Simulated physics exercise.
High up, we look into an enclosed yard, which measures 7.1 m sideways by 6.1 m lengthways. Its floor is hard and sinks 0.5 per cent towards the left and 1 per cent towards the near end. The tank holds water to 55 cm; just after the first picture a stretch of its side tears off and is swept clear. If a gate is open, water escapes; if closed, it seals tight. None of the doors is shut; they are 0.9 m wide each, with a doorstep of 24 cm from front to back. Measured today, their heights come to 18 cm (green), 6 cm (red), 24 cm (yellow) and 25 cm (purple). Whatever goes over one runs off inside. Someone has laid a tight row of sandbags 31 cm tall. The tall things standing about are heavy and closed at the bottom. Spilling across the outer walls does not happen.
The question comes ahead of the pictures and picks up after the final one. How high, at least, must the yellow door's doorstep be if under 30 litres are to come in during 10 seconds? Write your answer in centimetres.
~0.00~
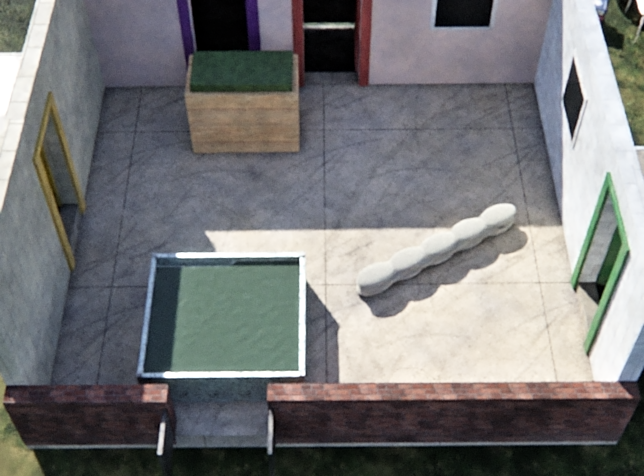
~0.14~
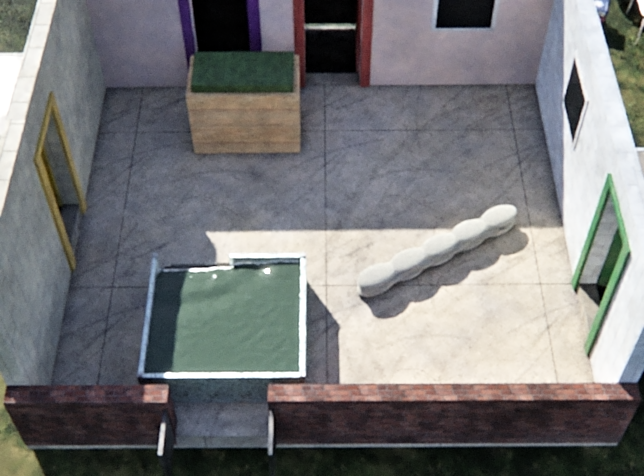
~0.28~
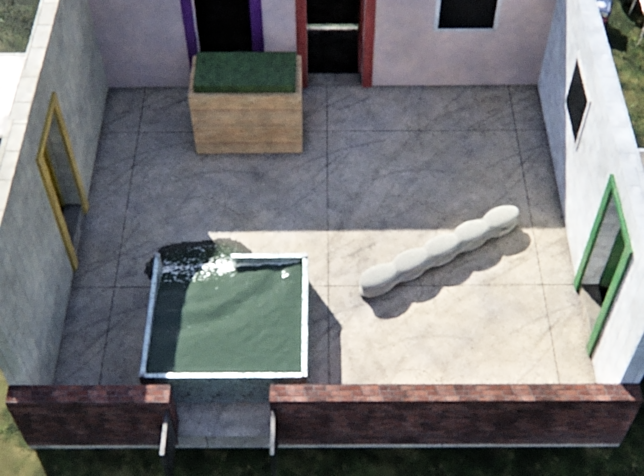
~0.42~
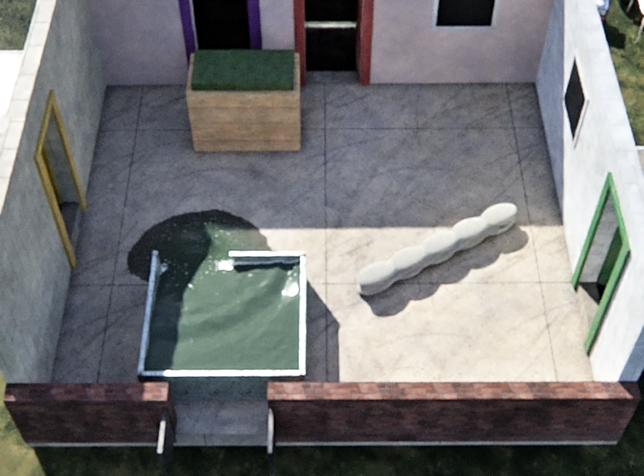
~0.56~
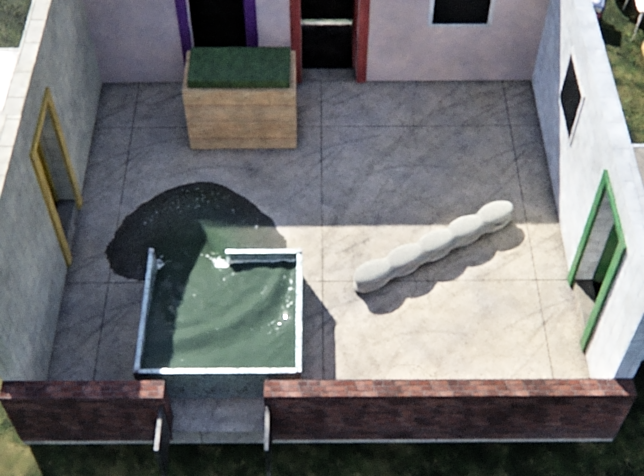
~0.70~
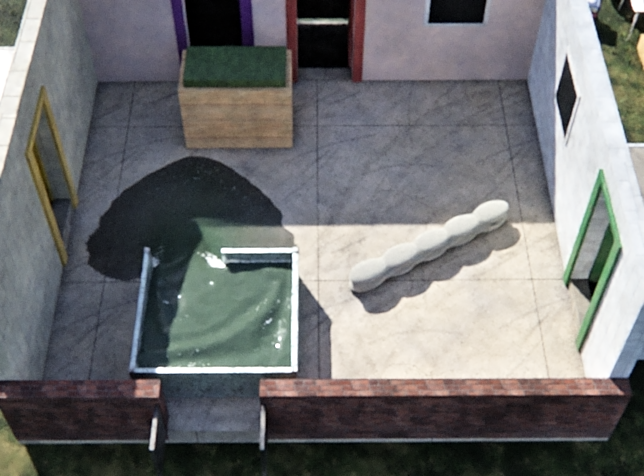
I would say about 7 cm.
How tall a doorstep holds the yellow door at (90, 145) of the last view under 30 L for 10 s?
About 12.0 cm.
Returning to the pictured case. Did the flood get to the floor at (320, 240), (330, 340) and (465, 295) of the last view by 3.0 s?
First bone-dry, second bone-dry, third bone-dry.
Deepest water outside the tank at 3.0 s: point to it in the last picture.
(116, 111).
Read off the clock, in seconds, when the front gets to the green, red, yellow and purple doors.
Green = 7.5 s, red = 3.8 s, yellow = 1.1 s, purple = 2.4 s.
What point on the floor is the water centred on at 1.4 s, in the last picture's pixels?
About (211, 293).
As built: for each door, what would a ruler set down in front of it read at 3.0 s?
Green door 0 cm, red door 0 cm, yellow door 8 cm, purple door 6 cm.
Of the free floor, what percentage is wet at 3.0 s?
Near 35 per cent of the open floor.
After 1.4 s water covers 20 % of the floor, deepest (27 cm) near (179, 265); 5 cm at the yellow door, 0 litres in over its 24 cm doorstep.
After 3.0 s water covers 35 % of the floor, deepest (30 cm) near (116, 111); 8 cm at the yellow door, 0 litres in over its 24 cm doorstep.
After 10.0 s water covers 85 % of the floor, deepest (11 cm) near (46, 365); 7 cm at the yellow door, 0 litres in over its 24 cm doorstep.
At the yellow door as built, the water arrived by 1.2 s and peaked near 11 cm at 1.6 s.
Run again over the same 10 s with other heights there, 39 litres in over 6.5 cm, 18 litres over 8 cm. The limit of 30 litres is kept from about 7 cm up.
